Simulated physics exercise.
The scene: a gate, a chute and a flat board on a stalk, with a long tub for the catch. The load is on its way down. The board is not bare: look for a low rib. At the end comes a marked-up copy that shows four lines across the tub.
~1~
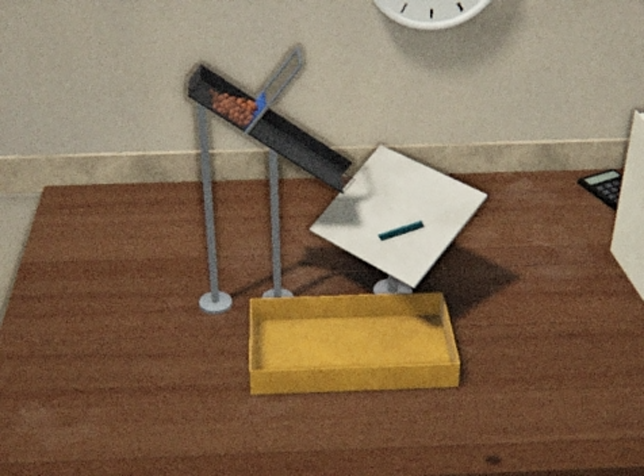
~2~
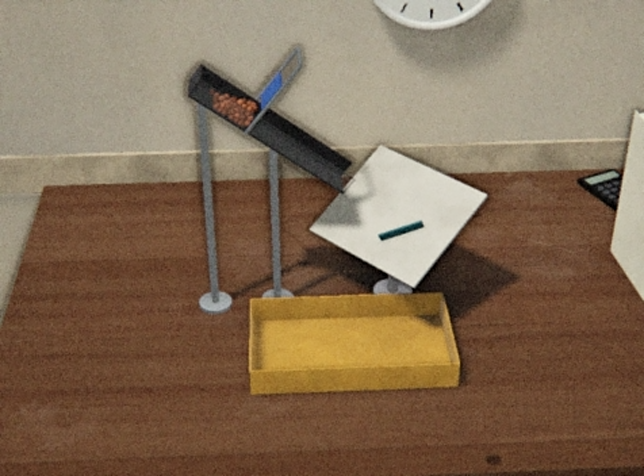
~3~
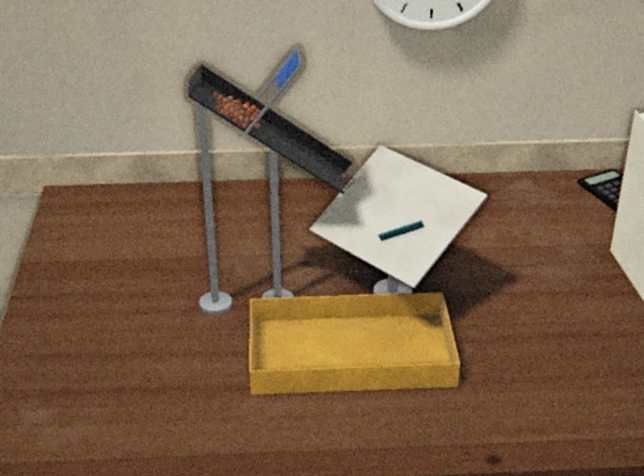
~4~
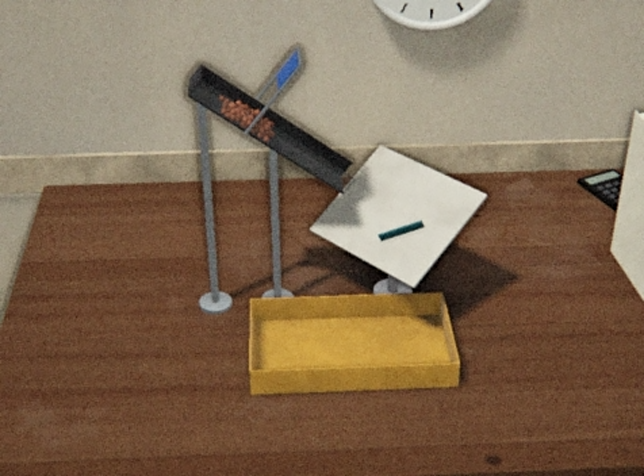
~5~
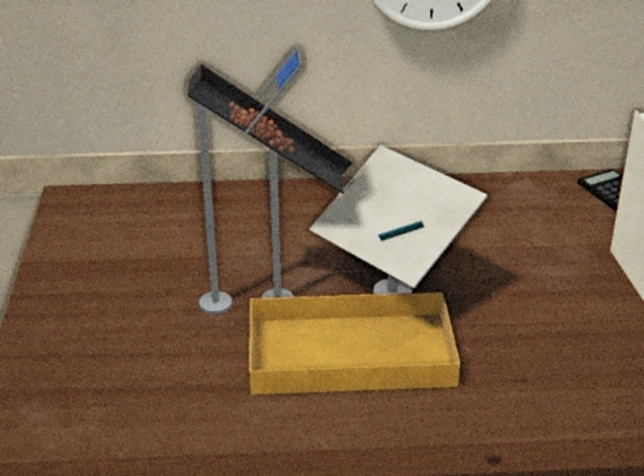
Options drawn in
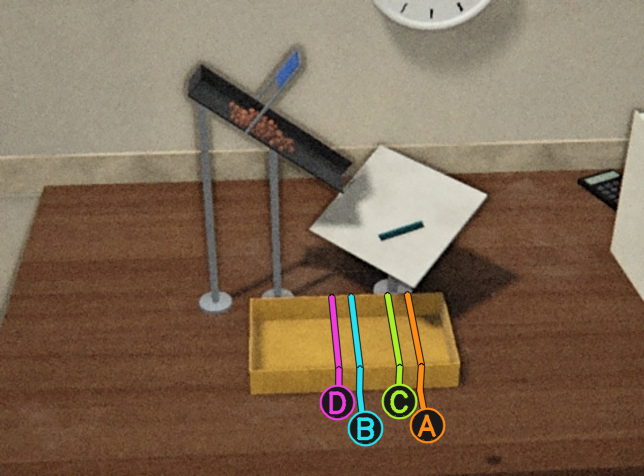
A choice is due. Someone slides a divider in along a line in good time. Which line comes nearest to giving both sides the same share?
Choose D.
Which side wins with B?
Left.
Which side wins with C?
The left side.
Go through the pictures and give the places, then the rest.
Load behind the gate at (239, 108), clay pellets; lip of the chute at (342, 185), sloping fairly steeply, in the first picture.
Middle of the board at (396, 212), tilted fairly steeply; middle of its low edge at (359, 257); of its high edge at (432, 169), in the second picture.
Front corners of the tub at (250, 371) and (459, 363), empty; front of the load at (257, 121), in the third picture.
Middle of the load at (247, 121); its front at (270, 135), about a quarter of the way to the lip; rib from (422, 221) to (378, 235), in the fourth picture.
Middle of the load at (259, 128); its front at (291, 142), about half of the way to the lip, in the fifth picture.
On the marked copy, line A crosses the front rim at (421, 365); line B crosses the front rim at (359, 367); line C crosses the front rim at (399, 366); line D crosses the front rim at (338, 368).
If A is chosen, of what is caught, all on the left of the divider, none on the right.
If B is chosen, of what is caught, nearly all on the left of the divider, a small part on the right.
If C is chosen, of what is caught, nearly all on the left of the divider, a stray few on the right.
If D is chosen, of what is caught, about half on the left of the divider, about half on the right.
